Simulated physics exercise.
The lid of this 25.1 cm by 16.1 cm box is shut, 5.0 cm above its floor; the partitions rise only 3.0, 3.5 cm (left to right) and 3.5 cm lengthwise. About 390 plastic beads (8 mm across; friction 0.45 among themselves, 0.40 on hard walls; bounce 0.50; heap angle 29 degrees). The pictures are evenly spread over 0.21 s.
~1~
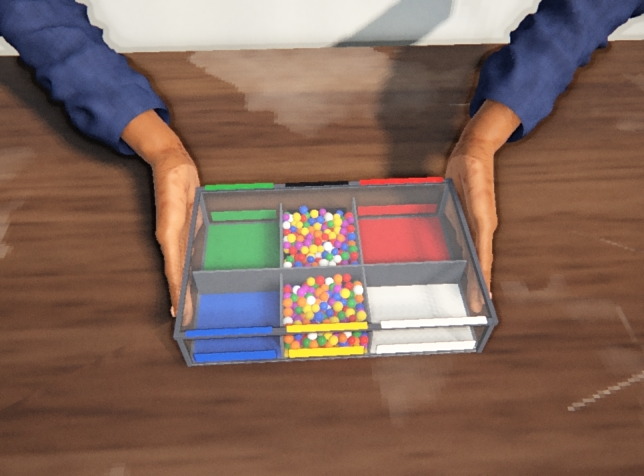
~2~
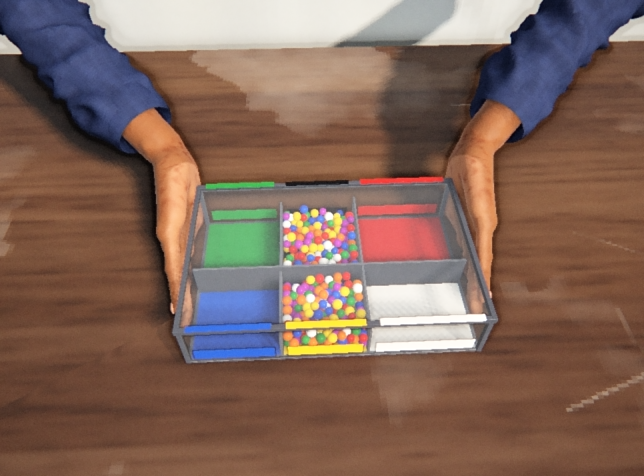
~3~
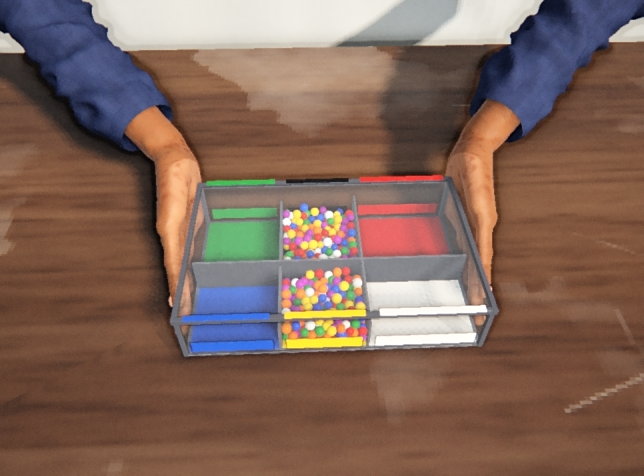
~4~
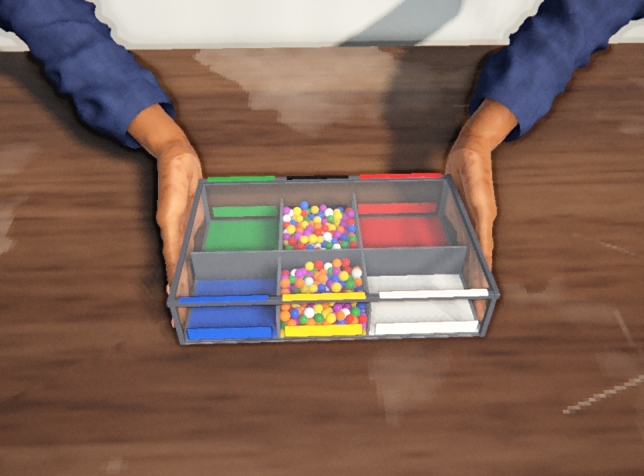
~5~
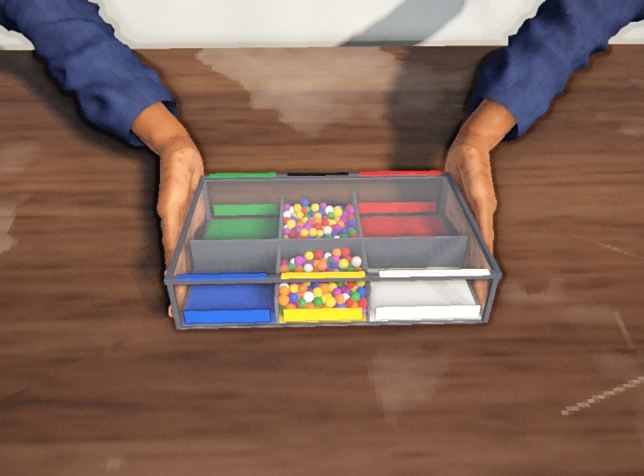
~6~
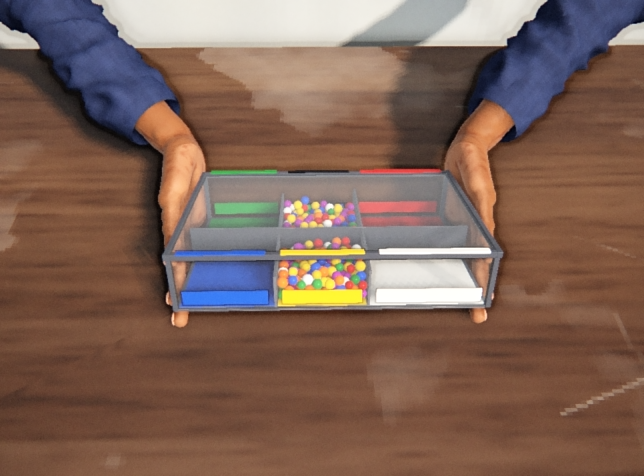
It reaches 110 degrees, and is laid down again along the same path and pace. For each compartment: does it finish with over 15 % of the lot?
Red: Below, blue: Below, green: Below, yellow: Above, white: Below, black: Above.
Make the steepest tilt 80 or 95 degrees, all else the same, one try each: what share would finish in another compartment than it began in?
About 15 and 20 per cent.
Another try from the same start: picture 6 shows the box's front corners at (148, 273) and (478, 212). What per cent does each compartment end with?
Red 0; blue 5; green 45; yellow 20; white 0; black 35.
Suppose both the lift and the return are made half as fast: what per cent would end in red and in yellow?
Then: Red 5, yellow 25.
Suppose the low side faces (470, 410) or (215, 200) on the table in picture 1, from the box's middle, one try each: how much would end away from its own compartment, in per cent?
About 20 and 55 per cent.
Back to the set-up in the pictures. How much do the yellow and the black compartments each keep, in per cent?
Yellow 30; black 55.
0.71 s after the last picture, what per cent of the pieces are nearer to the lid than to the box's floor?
About 60 per cent.
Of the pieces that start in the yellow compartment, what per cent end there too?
About 60 per cent.
Then, 0.71 s after the last picture, tilt 110 degrees; red 5 %, green 5 %, yellow 35 %, black 55 %.
Then, 1.18 s after the last picture, tilt 48 degrees; red 5 %, green 5 %, yellow 30 %, black 55 %.
Then, 1.73 s after the last picture, tilt 0 degrees; red 5 %, green 10 %, yellow 30 %, black 55 %.
In the end, red 5 %, blue 0 %, green 10 %, yellow 30 %, white 0 %, black 55 %.
